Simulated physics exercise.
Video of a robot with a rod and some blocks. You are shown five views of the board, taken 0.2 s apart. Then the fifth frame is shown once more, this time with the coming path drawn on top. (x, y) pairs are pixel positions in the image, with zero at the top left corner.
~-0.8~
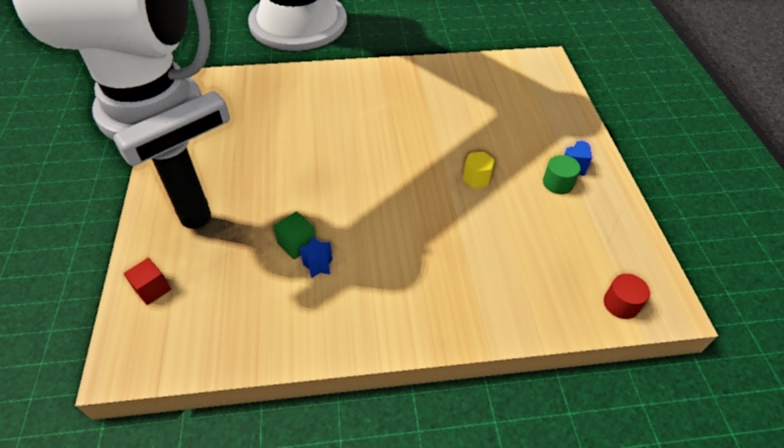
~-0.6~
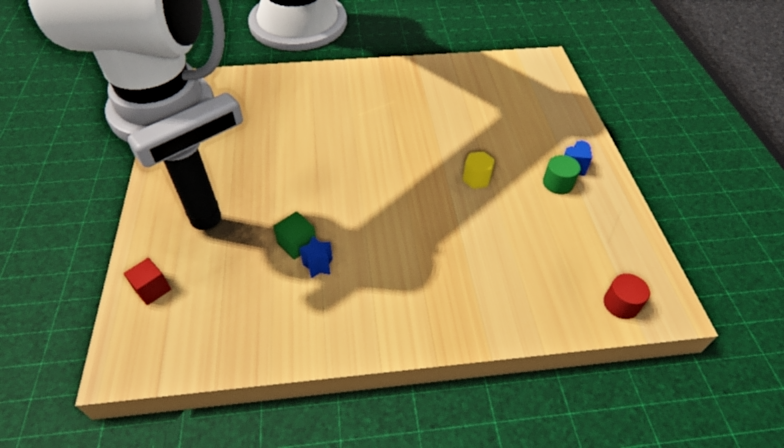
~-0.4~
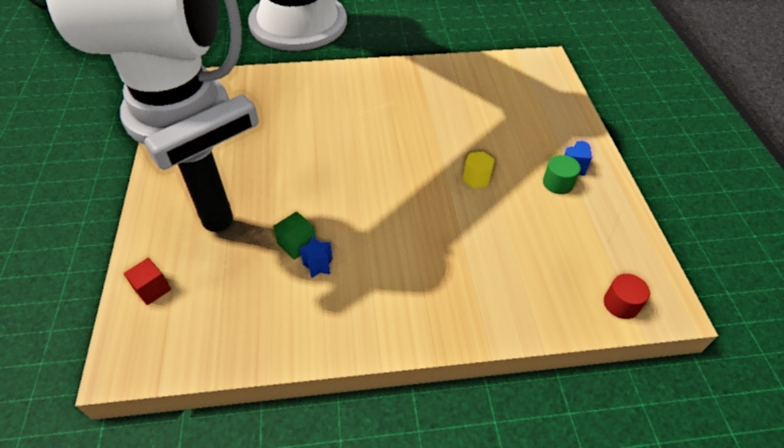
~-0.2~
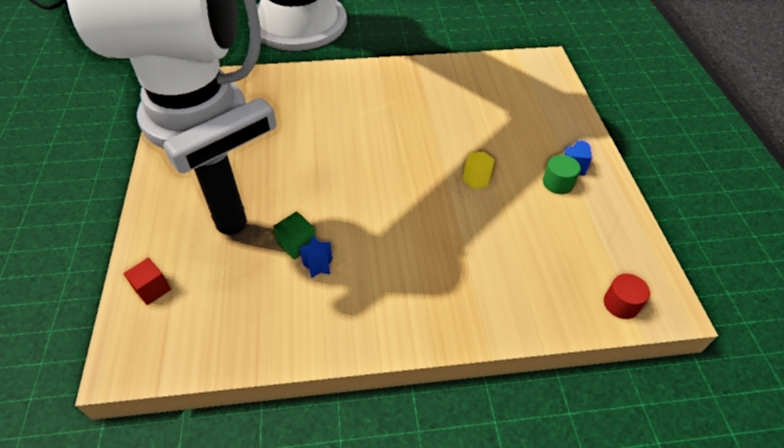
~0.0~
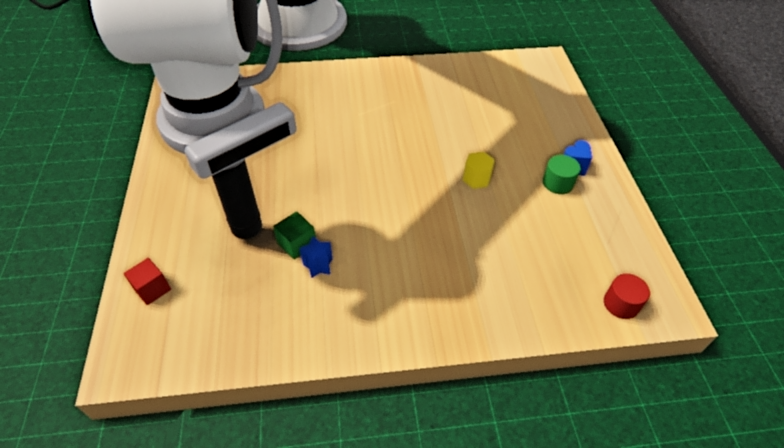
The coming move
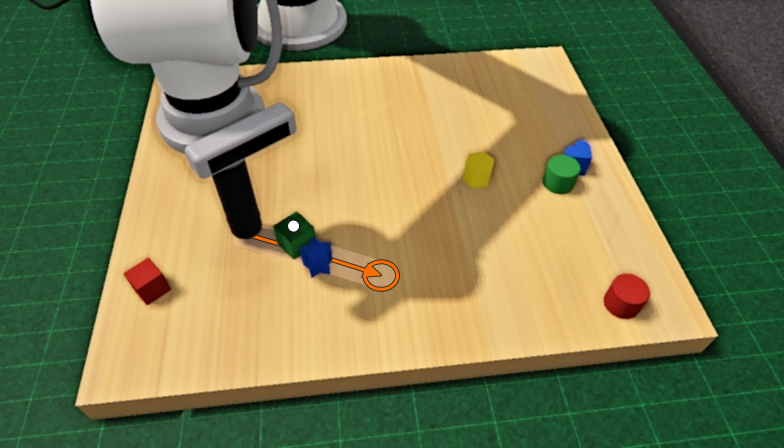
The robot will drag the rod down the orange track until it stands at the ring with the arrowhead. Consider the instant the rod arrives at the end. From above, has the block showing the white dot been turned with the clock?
That would be a no.
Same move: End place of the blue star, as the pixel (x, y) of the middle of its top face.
It should be at (370, 281) by then.
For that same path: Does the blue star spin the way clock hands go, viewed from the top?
It seems so.
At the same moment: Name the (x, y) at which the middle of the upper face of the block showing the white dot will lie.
It comes to (360, 224).
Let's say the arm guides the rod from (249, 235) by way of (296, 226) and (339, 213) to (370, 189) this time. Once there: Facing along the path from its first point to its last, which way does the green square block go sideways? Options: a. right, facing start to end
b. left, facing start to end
The answer is a.
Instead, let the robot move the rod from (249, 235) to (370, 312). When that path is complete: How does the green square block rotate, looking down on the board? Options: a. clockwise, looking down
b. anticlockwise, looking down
Letter b.
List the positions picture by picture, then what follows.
The first picture shows rod tip (196, 218); block tops, green square block (294, 226); blue star (316, 249).
The second picture shows rod (206, 219); blocks unchanged.
The third picture shows rod (218, 221); blocks unchanged.
The fourth picture shows rod (232, 224); blocks unchanged.
The fifth picture shows rod (247, 228); green square block (294, 226); blue star (316, 249).
Path on the board, from (249, 235) directly to (381, 275); the dot is on the green square block.
The first path, step by step. One third of the way, rod (291, 241); green square block (324, 227), turned 30° anticlockwise; blue star (326, 252), turned 50° clockwise.
Two thirds of the way, rod (335, 254); green square block (356, 225), turned 100° anticlockwise; blue star (349, 263), turned 90° clockwise.
At the end, rod (381, 268); green square block (360, 224), turned 115° anticlockwise; blue star (370, 281), turned 145° clockwise.
